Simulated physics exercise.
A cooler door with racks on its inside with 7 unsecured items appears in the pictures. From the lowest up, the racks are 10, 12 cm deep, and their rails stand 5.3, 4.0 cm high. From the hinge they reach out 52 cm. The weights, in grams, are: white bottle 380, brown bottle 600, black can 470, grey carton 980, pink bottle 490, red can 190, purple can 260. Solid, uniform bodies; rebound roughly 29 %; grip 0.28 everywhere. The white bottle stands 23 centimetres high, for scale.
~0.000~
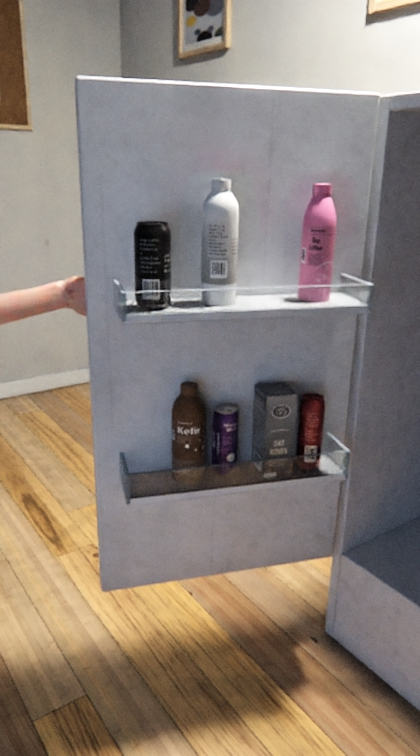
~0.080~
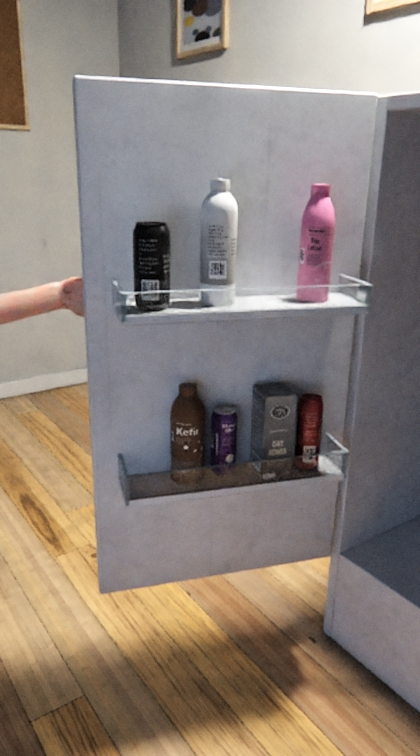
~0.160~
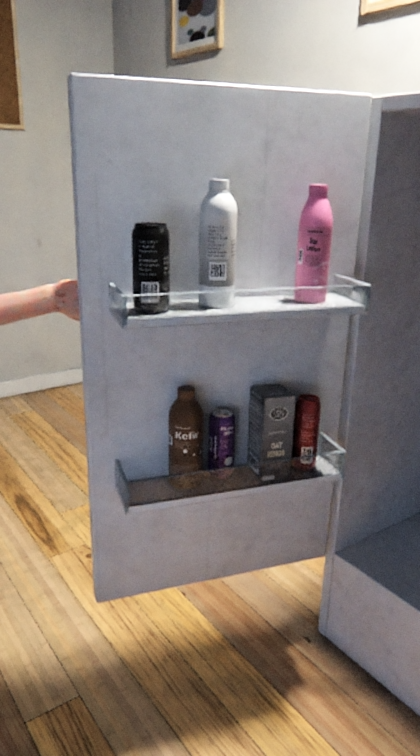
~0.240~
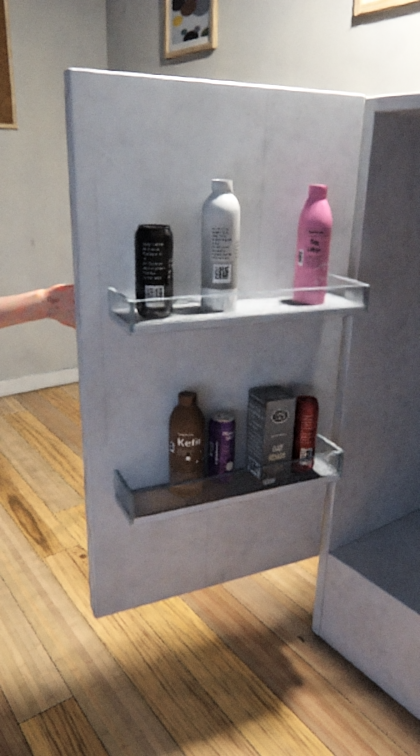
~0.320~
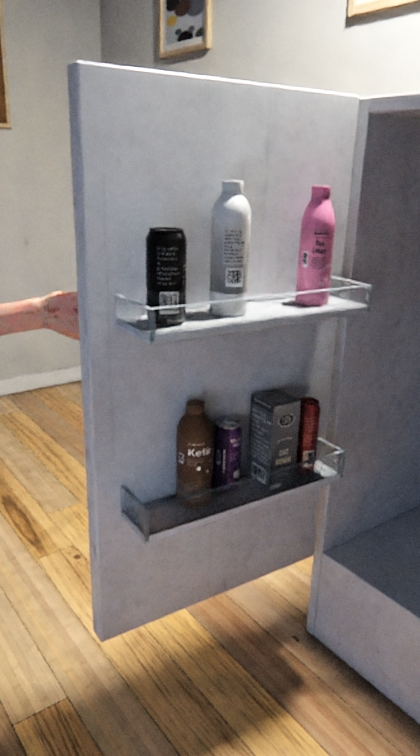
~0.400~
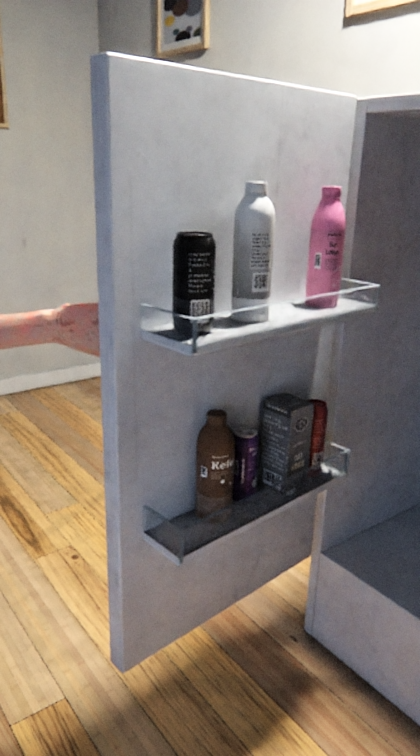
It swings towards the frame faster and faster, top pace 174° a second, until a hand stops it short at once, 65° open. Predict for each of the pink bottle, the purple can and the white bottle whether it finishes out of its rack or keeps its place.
One by one: I expect the pink bottle to hold on. I expect the purple can to hold on. I expect the white bottle to break free.
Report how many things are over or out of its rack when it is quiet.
All told, 3.
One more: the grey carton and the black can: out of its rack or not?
At the end the grey carton stays inside the limits and the black can winds up past the limits.
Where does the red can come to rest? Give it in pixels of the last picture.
It settles somewhere near (340, 442).
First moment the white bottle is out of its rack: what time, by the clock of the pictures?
I'd say around the 0.7 s mark.
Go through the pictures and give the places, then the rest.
In the first frame, open by 110°; pink bottle (318, 244); purple can (225, 440); white bottle (220, 243).
In the second frame, open by 109°; grey carton (272, 430); red can (309, 433).
In the third frame, open by 107°; brown bottle (186, 436); black can (151, 268).
In the fourth frame, open by 101°; grey carton (269, 435); red can (304, 435).
In the fifth frame, open by 94°; brown bottle (195, 452); black can (166, 277).
In the sixth frame, open by 84°; pink bottle (326, 248); purple can (243, 466); white bottle (253, 253).
By 0.70 s, open by 65°; white bottle tilted 35° near (362, 265); purple can tilted 19° near (310, 483); pink bottle 3 cm from its spot near (369, 250).
By 1.20 s, open by 65°; white bottle and black can now out of its rack; pink bottle 3 cm from its spot near (369, 250); purple can tilted 3° near (293, 476).
By 1.50 s, open by 65°; pink bottle 3 cm from its spot near (369, 250); brown bottle tilted 70°; red can 2 cm from its spot.
When it is over (2.7 s), out of its rack, white bottle and black can; lying over behind the rails, brown bottle; the other 4 within 5 cm of the start. In the last view, pink bottle near (369, 250), purple can near (292, 477).
